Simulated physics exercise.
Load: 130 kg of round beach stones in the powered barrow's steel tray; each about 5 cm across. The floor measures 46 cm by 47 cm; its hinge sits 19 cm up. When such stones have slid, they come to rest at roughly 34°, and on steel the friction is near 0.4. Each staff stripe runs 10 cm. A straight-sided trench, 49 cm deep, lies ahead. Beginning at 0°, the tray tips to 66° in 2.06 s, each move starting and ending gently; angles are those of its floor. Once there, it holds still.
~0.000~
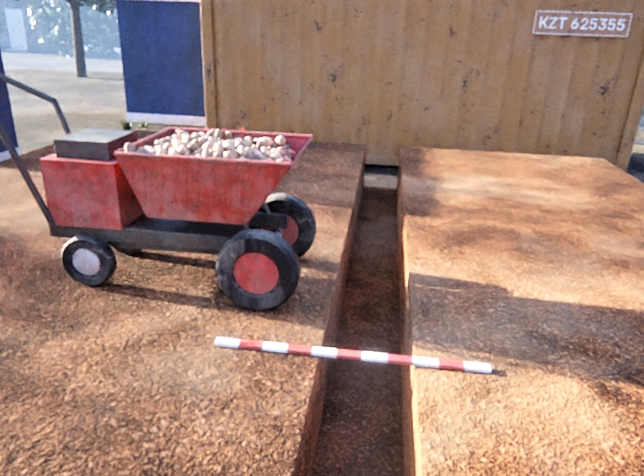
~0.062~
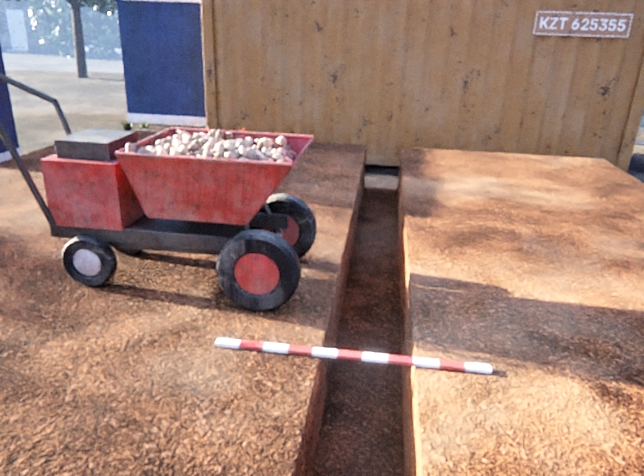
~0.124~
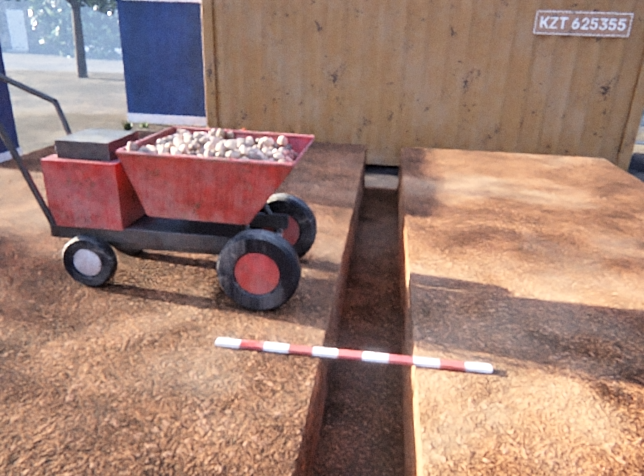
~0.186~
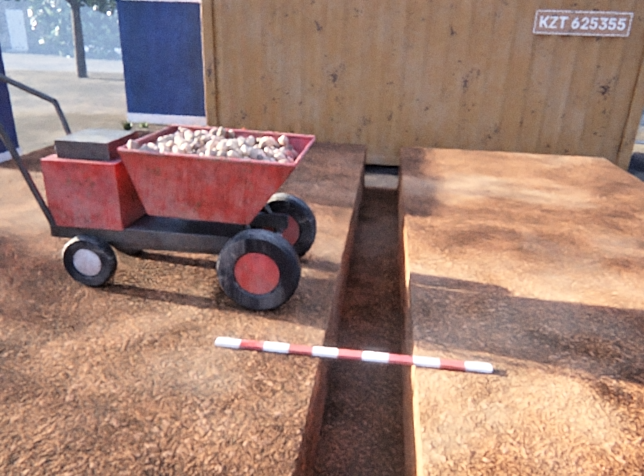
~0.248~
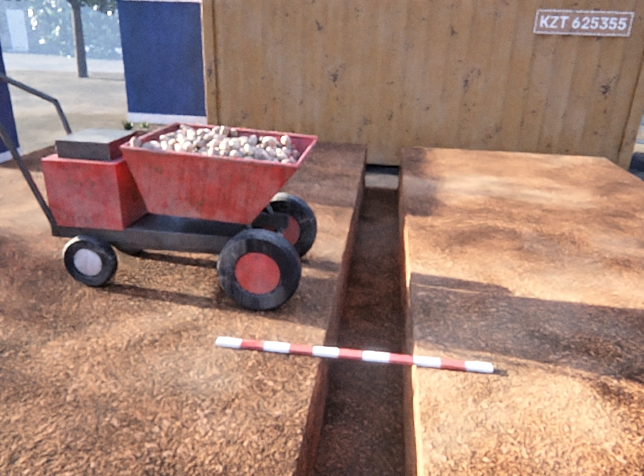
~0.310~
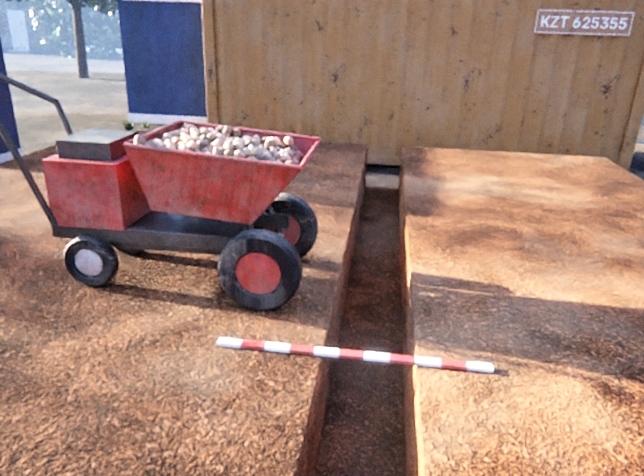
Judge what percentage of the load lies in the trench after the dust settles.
About 65 %.
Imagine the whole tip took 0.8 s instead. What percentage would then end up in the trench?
Around 50 per cent would end in the trench.
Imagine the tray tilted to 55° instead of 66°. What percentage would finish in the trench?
I'd expect around 50 in a hundred.
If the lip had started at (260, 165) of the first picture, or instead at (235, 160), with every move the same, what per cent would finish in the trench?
Estimates: 95 % then 100 %.
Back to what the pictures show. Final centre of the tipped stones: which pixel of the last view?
The middle should be near (393, 357).
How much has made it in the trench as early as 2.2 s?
25 per cent, give or take.
After 1.5 s the floor is at 56°; 98 % in the tray, 2 % in the trench; the foremost stones are at (390, 228).
After 2.2 s the floor is at 66°; 51 % in the tray, 25 % in the trench, 24 % past the trench; the foremost stones are at (523, 300).
After 2.5 s the floor is at 66°; 29 % in the tray, 36 % in the trench, 35 % past the trench; the foremost stones are at (573, 296).
After 4.5 s the floor is at 66°; 0 % in the tray, 65 % in the trench, 35 % past the trench; the foremost stones are at (586, 293).
